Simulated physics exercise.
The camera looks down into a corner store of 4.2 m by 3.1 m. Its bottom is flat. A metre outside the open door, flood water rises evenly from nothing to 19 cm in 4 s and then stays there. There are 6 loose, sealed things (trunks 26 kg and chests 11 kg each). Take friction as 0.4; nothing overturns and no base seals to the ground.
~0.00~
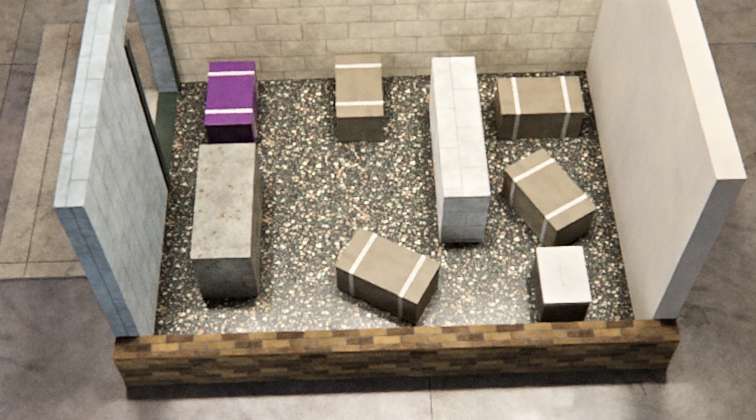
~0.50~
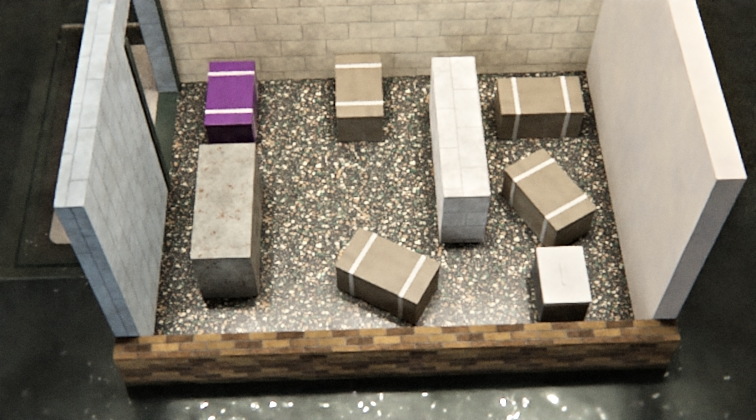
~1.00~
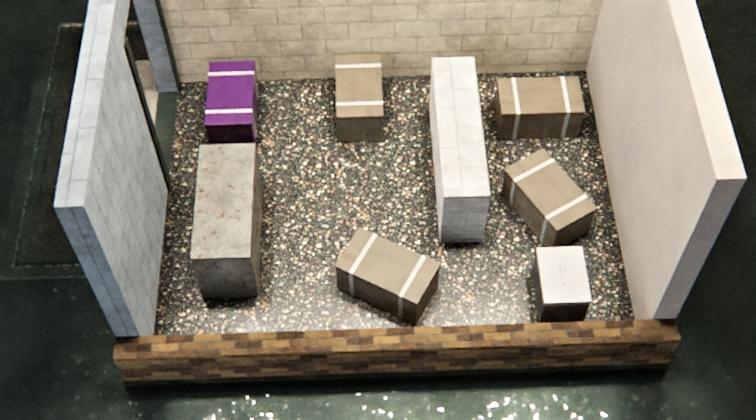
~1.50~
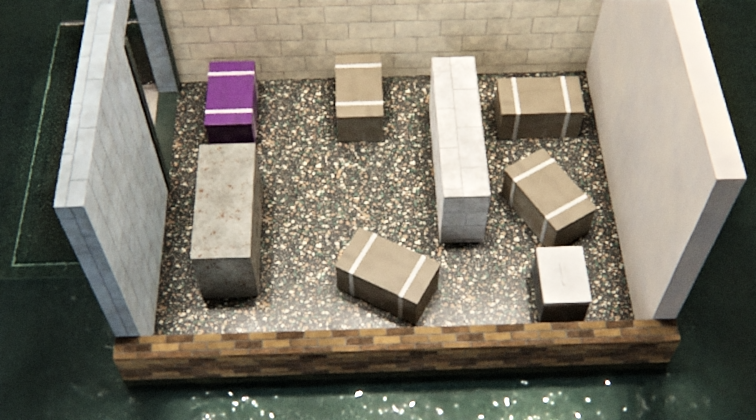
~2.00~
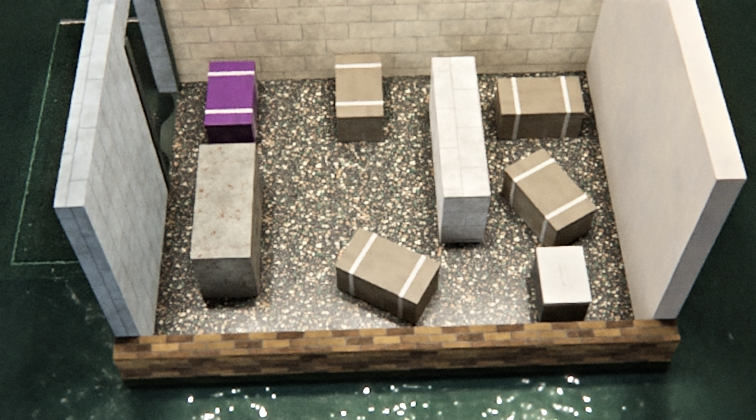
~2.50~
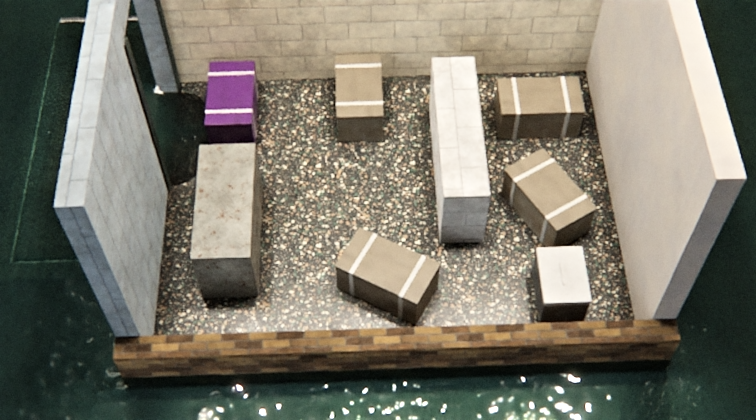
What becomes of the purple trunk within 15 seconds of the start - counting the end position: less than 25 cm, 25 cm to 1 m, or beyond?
Purple trunk ends far away.
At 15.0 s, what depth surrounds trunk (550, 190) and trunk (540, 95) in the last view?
About 12 and 13 cm.
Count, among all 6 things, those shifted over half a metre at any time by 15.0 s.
3 of them.
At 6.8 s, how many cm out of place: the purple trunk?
About 140 cm.
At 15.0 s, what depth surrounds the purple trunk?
About 10 cm.
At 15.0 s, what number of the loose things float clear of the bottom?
6 of them.
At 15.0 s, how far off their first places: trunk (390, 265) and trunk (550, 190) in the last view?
In turn: 150 cm, 40 cm.
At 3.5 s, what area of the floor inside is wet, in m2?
Roughly 1.0 m2.
After 3.5 s the purple trunk is near (242, 91), 0.1 m from its start, aground; 0 afloat.
After 6.8 s the purple trunk is near (363, 118), 1.3 m from its start, afloat; 2 afloat.
After 11.0 s the purple trunk is near (299, 240), 1.9 m from its start, aground; 4 afloat.
After 15.0 s the purple trunk is near (346, 257), 2.2 m from its start, afloat; 6 afloat.
